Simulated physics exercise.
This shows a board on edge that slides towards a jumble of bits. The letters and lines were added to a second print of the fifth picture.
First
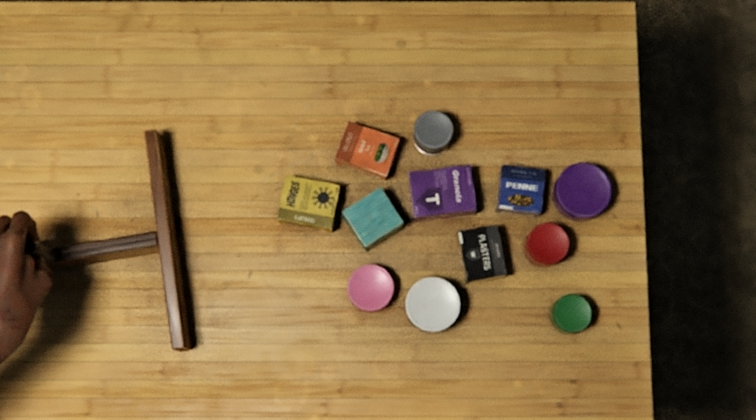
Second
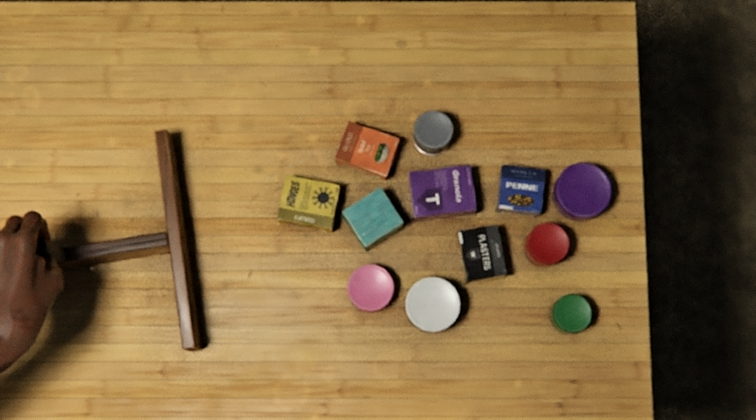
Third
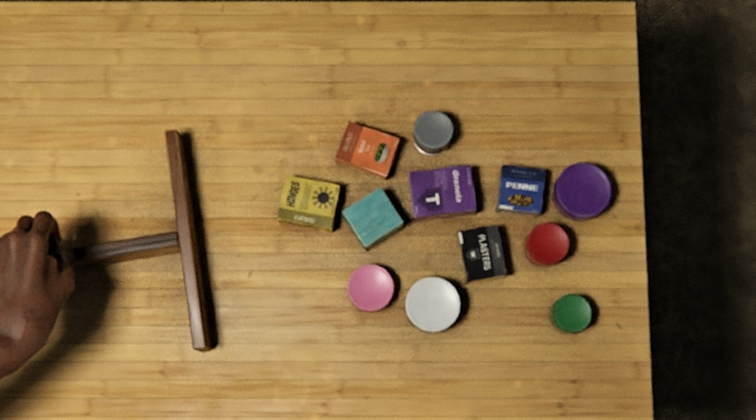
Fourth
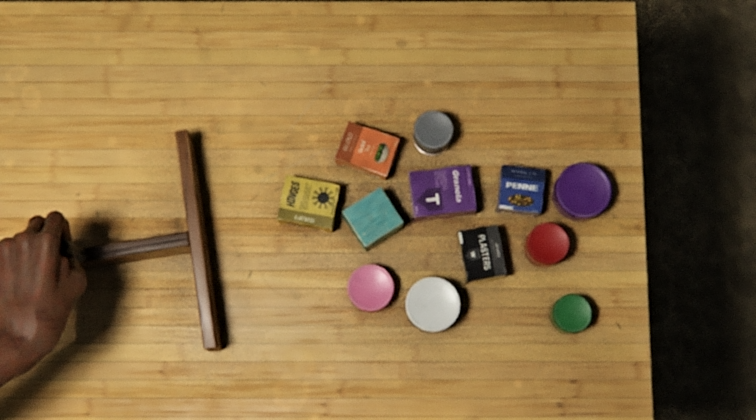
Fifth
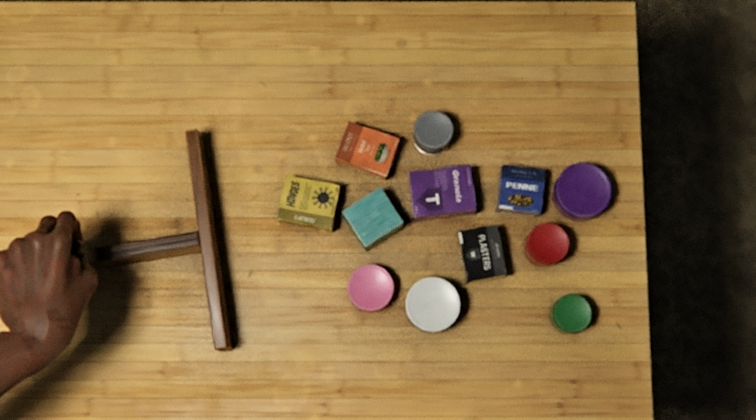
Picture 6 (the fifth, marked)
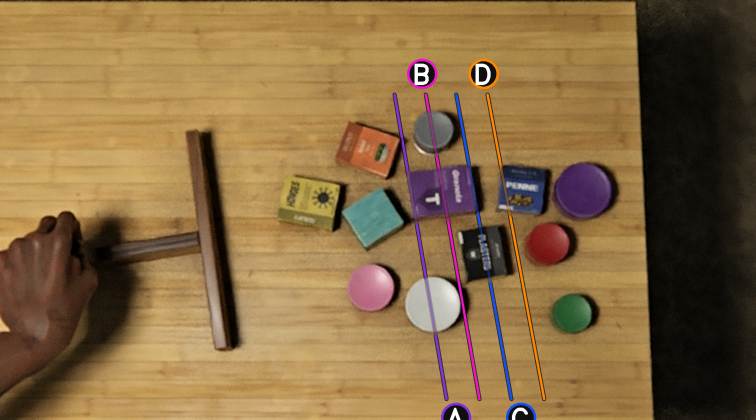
On a wooden table, a hand at the left slowly pushed a wooden board by its handle a short way right towards a jumble of small boxes and round tubs, which stayed still.
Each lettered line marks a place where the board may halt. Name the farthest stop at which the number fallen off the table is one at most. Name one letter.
B is the last line within the limit.
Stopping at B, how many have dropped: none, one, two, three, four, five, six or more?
One.
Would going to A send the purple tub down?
Yes.
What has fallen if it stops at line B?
The purple tub goes over.
On the marked copy, A at (420, 243); B at (452, 243); C at (483, 243); D at (515, 243).
Following B. Soon after the start, board (295, 237); yellow box (325, 196); turquoise block (382, 218).
Later, board (383, 237); purple tub (622, 187); blue packet (571, 188).
In the end, board (449, 237); purple tub over the edge; blue packet (634, 183); one fallen.
As for the rest, A is within the limit but short; C drops two; D drops two.
